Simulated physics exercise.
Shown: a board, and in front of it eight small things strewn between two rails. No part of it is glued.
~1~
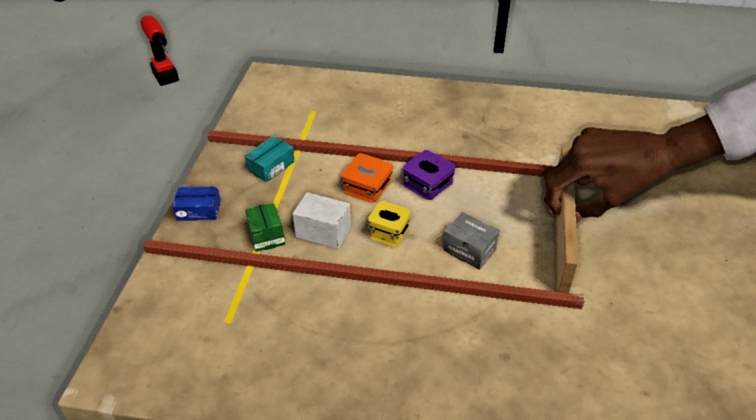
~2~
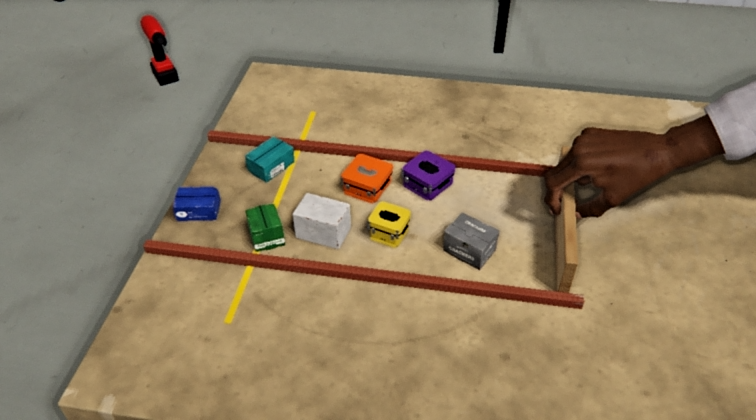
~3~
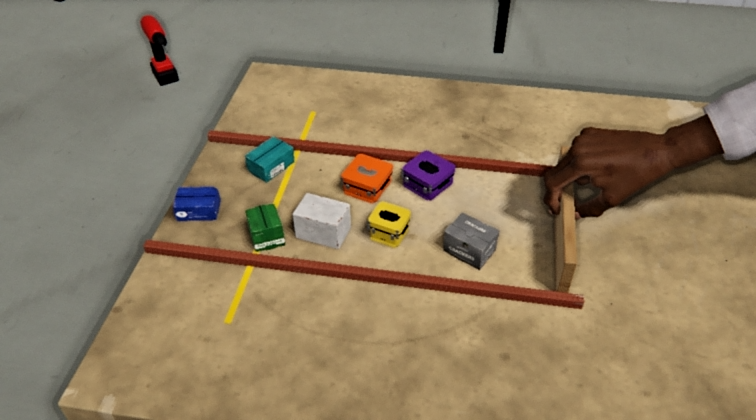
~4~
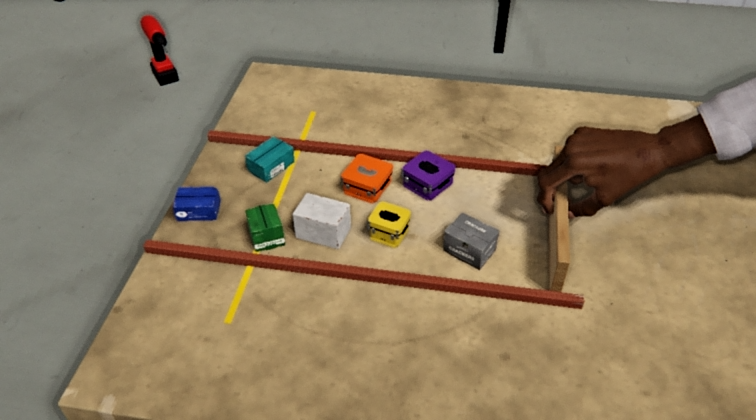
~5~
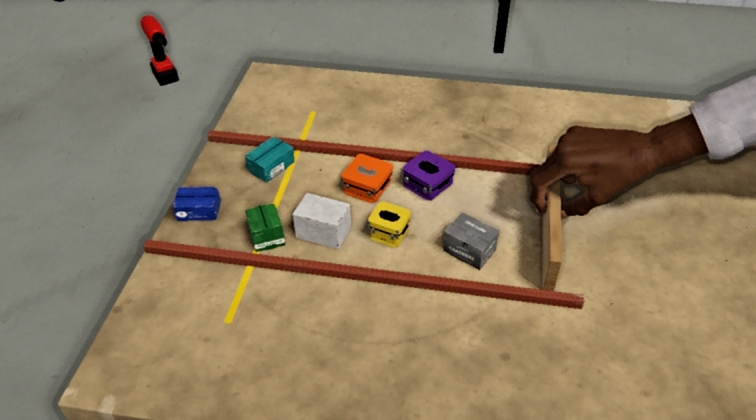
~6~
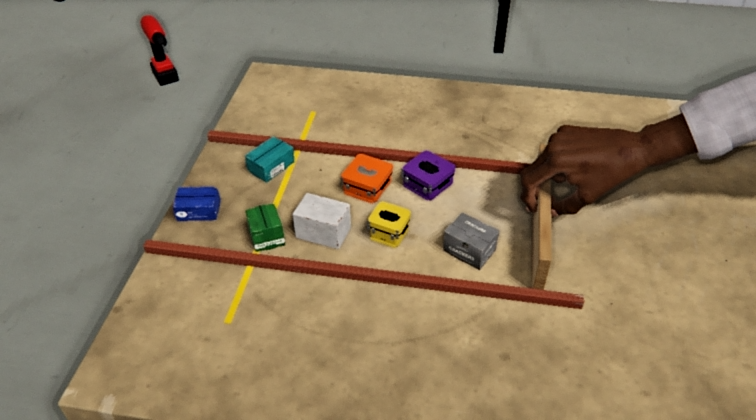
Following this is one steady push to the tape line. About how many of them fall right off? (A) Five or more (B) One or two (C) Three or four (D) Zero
(B) One or two.
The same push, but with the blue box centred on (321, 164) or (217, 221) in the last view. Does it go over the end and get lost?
Well, the first time it hangs in there and the second time it goes overboard.
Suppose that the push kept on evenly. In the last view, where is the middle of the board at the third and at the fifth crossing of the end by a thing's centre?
Near (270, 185) and (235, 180).
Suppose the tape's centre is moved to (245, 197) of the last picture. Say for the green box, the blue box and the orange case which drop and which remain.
The green box stays put; the blue box topples down; the orange case stays put.
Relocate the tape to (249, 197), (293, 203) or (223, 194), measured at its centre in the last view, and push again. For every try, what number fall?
The counts: 3, 1 and 6.
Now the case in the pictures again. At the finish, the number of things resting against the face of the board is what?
It is in contact with 2.
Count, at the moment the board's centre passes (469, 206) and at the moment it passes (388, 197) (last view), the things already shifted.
I count 1 first and 6 after.
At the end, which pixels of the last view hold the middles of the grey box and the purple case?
The grey box at (241, 218), the purple case at (268, 167).
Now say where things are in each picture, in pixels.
In the first frame, blue box (197, 203); turquoise box (270, 159); green box (265, 227); board (565, 217); tape (277, 201).
In the second frame, turquoise box (270, 159); yellow case (390, 226).
In the third frame, green box (265, 228); board (564, 216).
In the fourth frame, blue box (197, 204); purple case (429, 176).
In the fifth frame, turquoise box (270, 159); orange case (368, 179).
In the sixth frame, blue box (197, 204); turquoise box (270, 159); green box (265, 228); board (542, 214); tape (277, 201).
Soon after, none off yet; blue box at rest near (197, 204); turquoise box at rest near (270, 159); green box at rest near (265, 228).
At rest, the number that fall off is one or two; fallen, blue box.
